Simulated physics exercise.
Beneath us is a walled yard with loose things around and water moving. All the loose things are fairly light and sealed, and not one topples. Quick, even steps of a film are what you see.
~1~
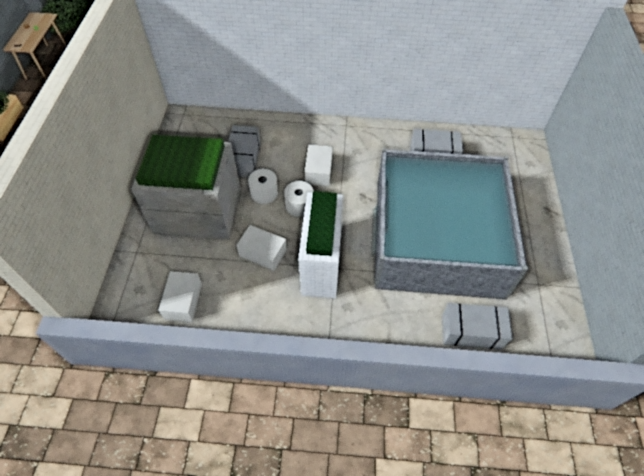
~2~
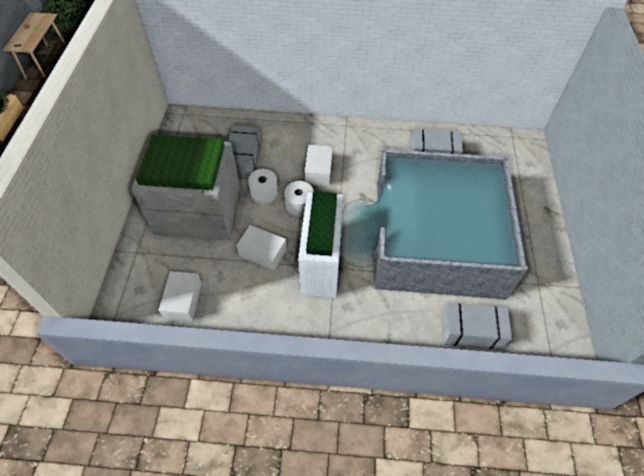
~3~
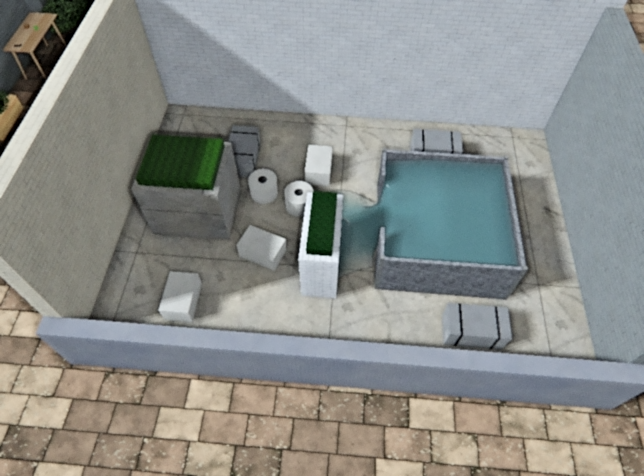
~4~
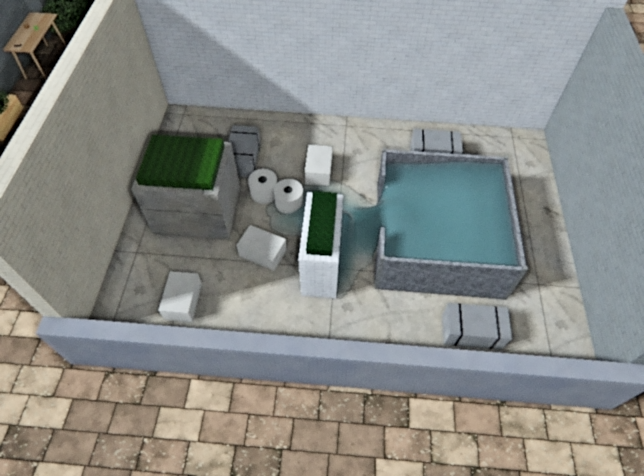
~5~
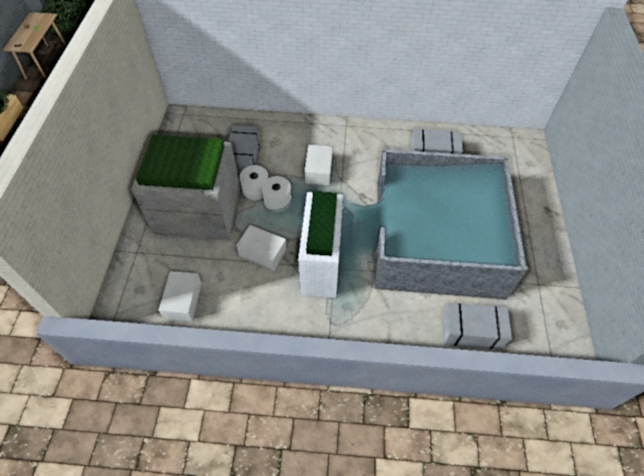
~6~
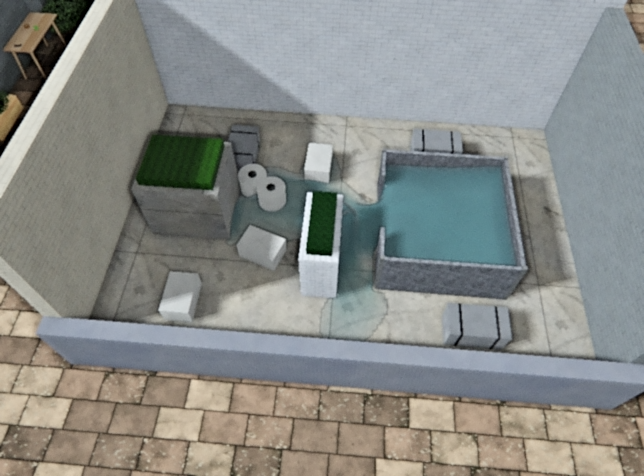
Water pouring from a gap in a raised pool's left side, spreading around a planter and shifting two white tubs leftward.
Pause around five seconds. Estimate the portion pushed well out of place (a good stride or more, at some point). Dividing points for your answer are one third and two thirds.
Answer: A share of two thirds or more.
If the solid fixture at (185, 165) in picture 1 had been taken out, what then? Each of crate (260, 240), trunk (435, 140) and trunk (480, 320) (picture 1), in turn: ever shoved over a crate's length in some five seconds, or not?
First one never went far; second one never went far; third one was driven off.
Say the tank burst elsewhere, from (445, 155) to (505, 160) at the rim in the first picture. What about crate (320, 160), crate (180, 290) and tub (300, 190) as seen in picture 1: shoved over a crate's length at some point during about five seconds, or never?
Got that far, never got that far, got that far.
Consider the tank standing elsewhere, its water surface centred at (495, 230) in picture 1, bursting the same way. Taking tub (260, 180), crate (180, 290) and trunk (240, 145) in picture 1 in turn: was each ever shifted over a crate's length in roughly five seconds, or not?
Item one travelled far enough, item two travelled far enough, item three travelled far enough.
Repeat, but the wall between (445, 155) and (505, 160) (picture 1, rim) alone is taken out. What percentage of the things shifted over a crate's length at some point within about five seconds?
Near 80 %.
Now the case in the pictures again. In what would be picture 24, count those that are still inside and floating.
It adds up to 7.
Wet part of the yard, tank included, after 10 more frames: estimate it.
Close to 60 per cent, tank included.
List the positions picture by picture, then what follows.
A tub at (299, 192) rests on the ground; a tub at (262, 180), on the bottom; 0 of 8 have shifted, in the first frame.
A tub at (299, 192), on the bottom; a tub at (262, 180), on the bottom; 0 of 8 have shifted, in the second frame.
A tub at (299, 192) rests on the ground; a tub at (262, 180), on the bottom; 0 of 8 have shifted, in the third frame.
A tub at (288, 190), on the bottom, close to its start; a tub at (262, 180) rests on the ground; 1 of 8 have shifted, in the fourth frame.
A tub at (276, 187) rests on the ground, a stride from its start; a tub at (254, 176), on the bottom, close to its start; 2 of 8 have shifted, in the fifth frame.
A tub at (271, 188) floats, a stride from its start; a tub at (252, 174) rests on the ground, close to its start; 2 of 8 have shifted, in the sixth frame.
A moment on, 1 of 8 are well off their spots; 2 afloat.
Next, 4 of 8 are well off their spots; 5 afloat.
Later, 7 of 8 are well off their spots; 7 afloat.
In the end, 4 of 8 are well off their spots, and 7 have been at some point; 7 afloat.
